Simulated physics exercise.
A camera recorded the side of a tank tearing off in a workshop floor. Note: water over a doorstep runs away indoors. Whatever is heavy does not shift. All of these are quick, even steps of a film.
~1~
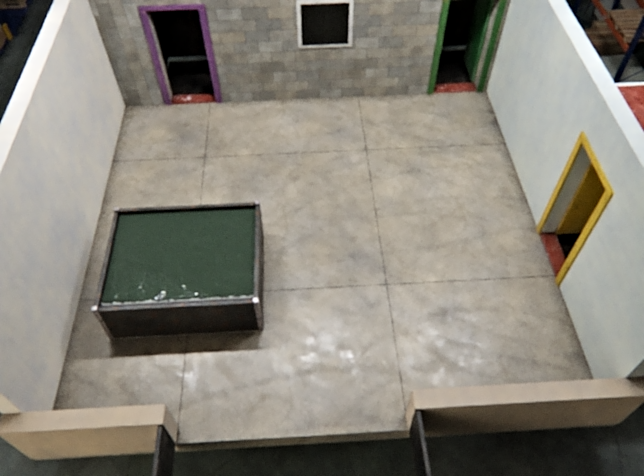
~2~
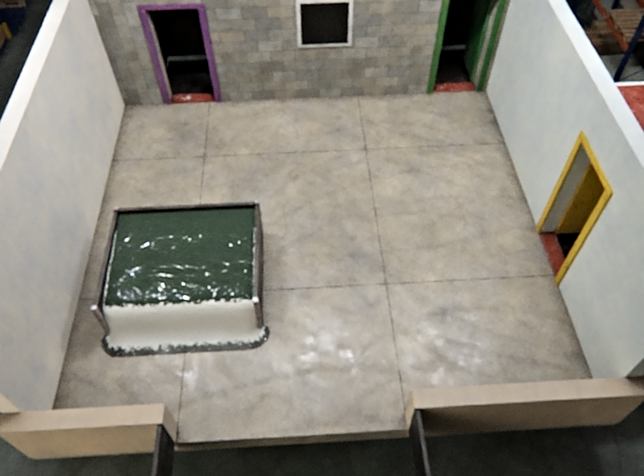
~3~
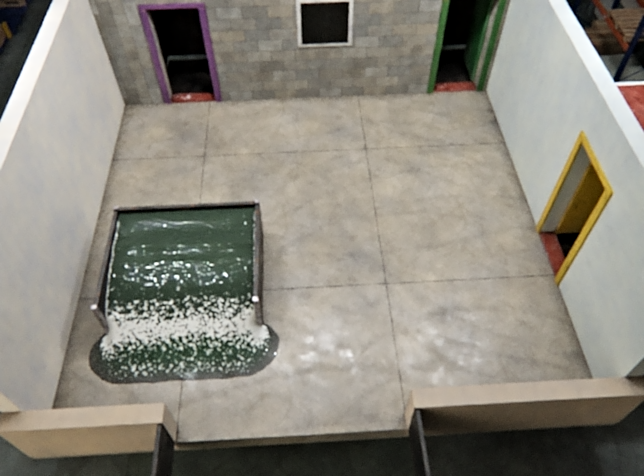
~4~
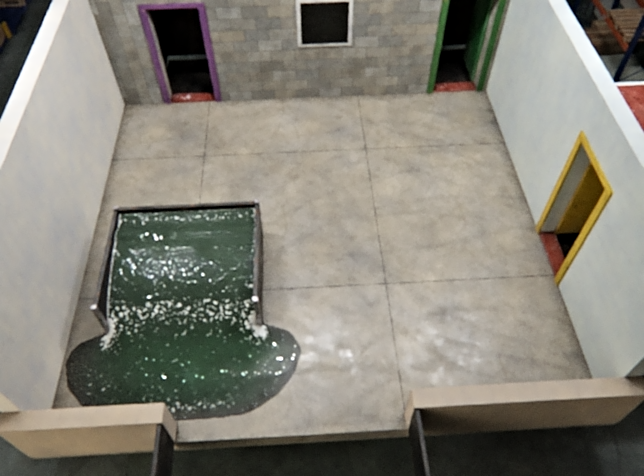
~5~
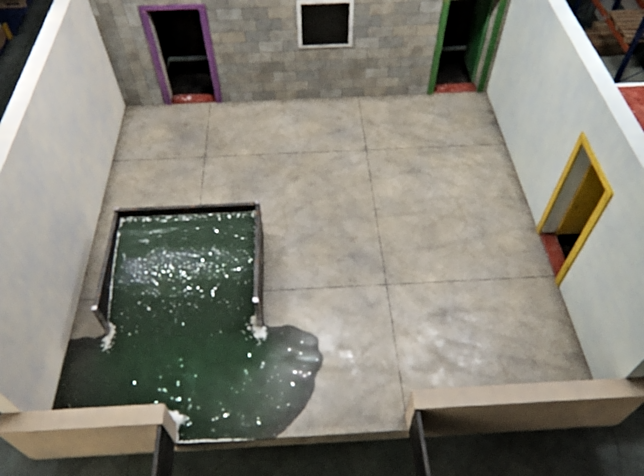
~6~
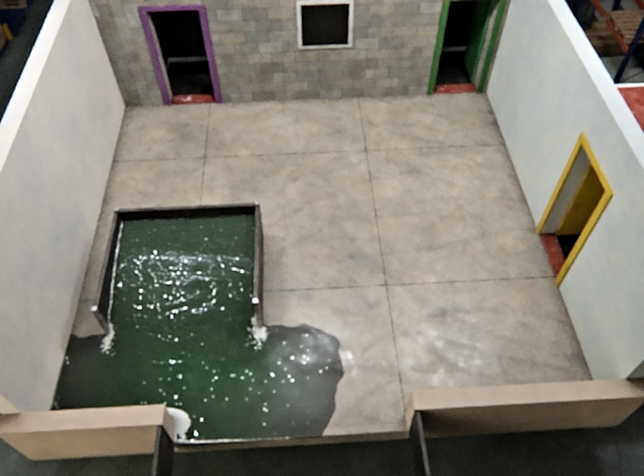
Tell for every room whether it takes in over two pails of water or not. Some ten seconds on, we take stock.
Result: The yellow door will keep to two buckets; the green door will keep to two buckets; the purple door will go over two buckets.
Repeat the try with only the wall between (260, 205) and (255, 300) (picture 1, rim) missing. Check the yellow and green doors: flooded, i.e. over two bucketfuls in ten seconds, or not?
The yellow door tops the mark and the green door tops the mark.
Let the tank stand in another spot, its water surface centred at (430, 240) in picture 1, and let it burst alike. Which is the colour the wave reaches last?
The door meant here is the purple door.
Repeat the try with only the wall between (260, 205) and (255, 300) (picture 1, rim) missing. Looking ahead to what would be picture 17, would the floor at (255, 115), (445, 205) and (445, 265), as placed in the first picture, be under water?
First kept bare, second soaked through, third soaked through.
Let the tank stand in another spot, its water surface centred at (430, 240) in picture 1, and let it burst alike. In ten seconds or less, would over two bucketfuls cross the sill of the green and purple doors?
I would say the green one tops the mark and the purple one remains below the mark.
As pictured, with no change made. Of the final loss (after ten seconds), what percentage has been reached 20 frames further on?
I'd estimate close to 70 per cent.
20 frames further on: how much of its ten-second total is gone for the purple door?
I get 0 per cent.
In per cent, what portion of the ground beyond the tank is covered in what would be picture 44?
Around 45 in a hundred.
A moment on, water covers 15 % of the floor; the yellow door not reached, the green door not reached, the purple door not reached.
Next, water covers 15 % of the floor; the yellow door not reached, the green door not reached, the purple door not reached.
Then, water covers 25 % of the floor; the yellow door not reached, the green door not reached, the purple door not reached.
Later, water covers 45 % of the floor; the yellow door not reached, the green door not reached, the purple door over two buckets in.
In the end, water covers 60 % of the floor; the yellow door wet at the sill, nothing in, the green door wet at the sill, nothing in, the purple door over two buckets in.
